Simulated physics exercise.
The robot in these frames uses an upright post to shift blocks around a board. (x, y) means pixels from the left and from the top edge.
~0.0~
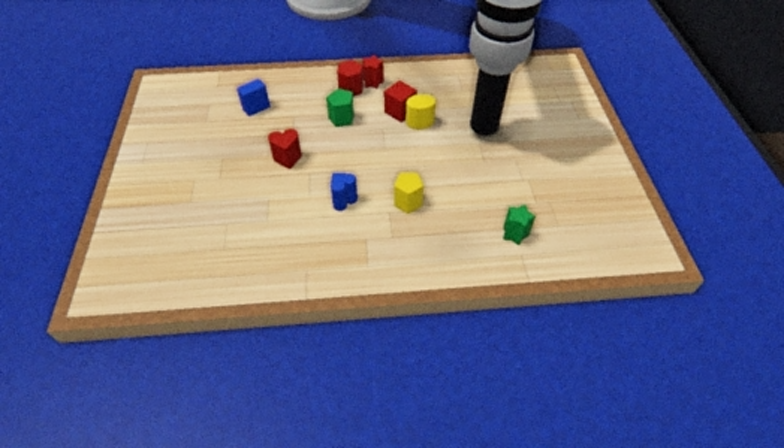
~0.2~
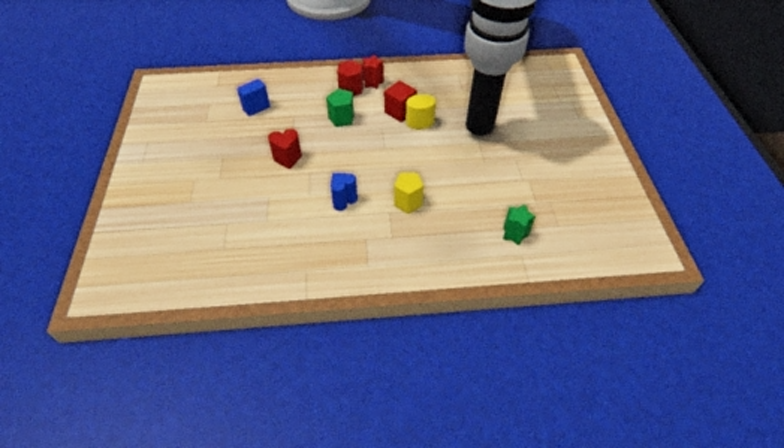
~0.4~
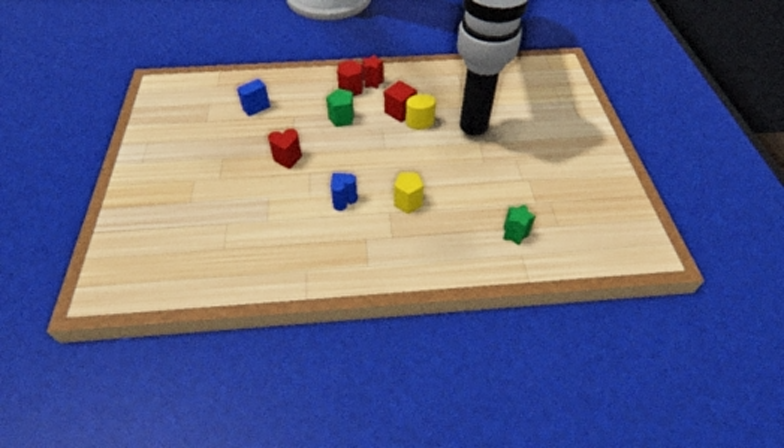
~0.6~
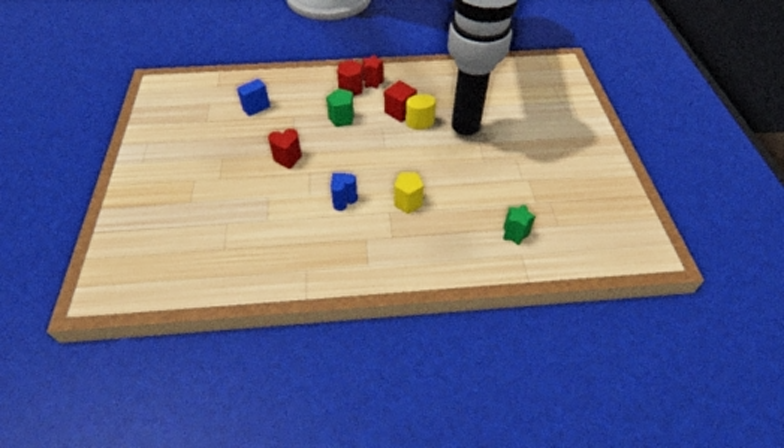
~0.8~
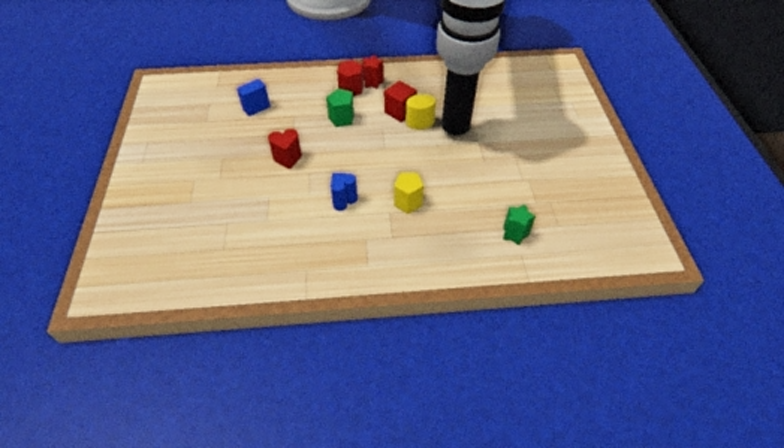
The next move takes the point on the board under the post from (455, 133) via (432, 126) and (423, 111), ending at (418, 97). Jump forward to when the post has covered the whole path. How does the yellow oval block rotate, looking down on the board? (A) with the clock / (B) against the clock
B: Against the clock.
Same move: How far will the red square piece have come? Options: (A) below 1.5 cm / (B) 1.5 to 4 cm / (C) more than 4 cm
Answer: B.
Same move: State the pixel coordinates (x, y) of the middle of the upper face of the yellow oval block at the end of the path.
Roughly at (399, 94).
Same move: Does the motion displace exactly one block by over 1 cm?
It seems not.
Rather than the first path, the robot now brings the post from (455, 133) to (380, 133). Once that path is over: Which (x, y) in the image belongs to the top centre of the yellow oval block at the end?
It will likely be found at (370, 93).
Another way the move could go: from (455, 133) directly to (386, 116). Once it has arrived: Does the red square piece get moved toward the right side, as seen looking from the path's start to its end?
Yes
What follows on the original path. One third of the way, post at (433, 120); red square piece at (391, 87), turned 25° clockwise; yellow oval block at (407, 99), turned 15° anticlockwise.
Two thirds of the way, post at (424, 105); red square piece at (381, 82), turned 15° clockwise; yellow oval block at (399, 94), turned 60° anticlockwise.
At the end, post at (419, 90); red star unmoved; red square piece at (381, 82), turned 15° clockwise; yellow oval block at (399, 94), turned 60° anticlockwise.
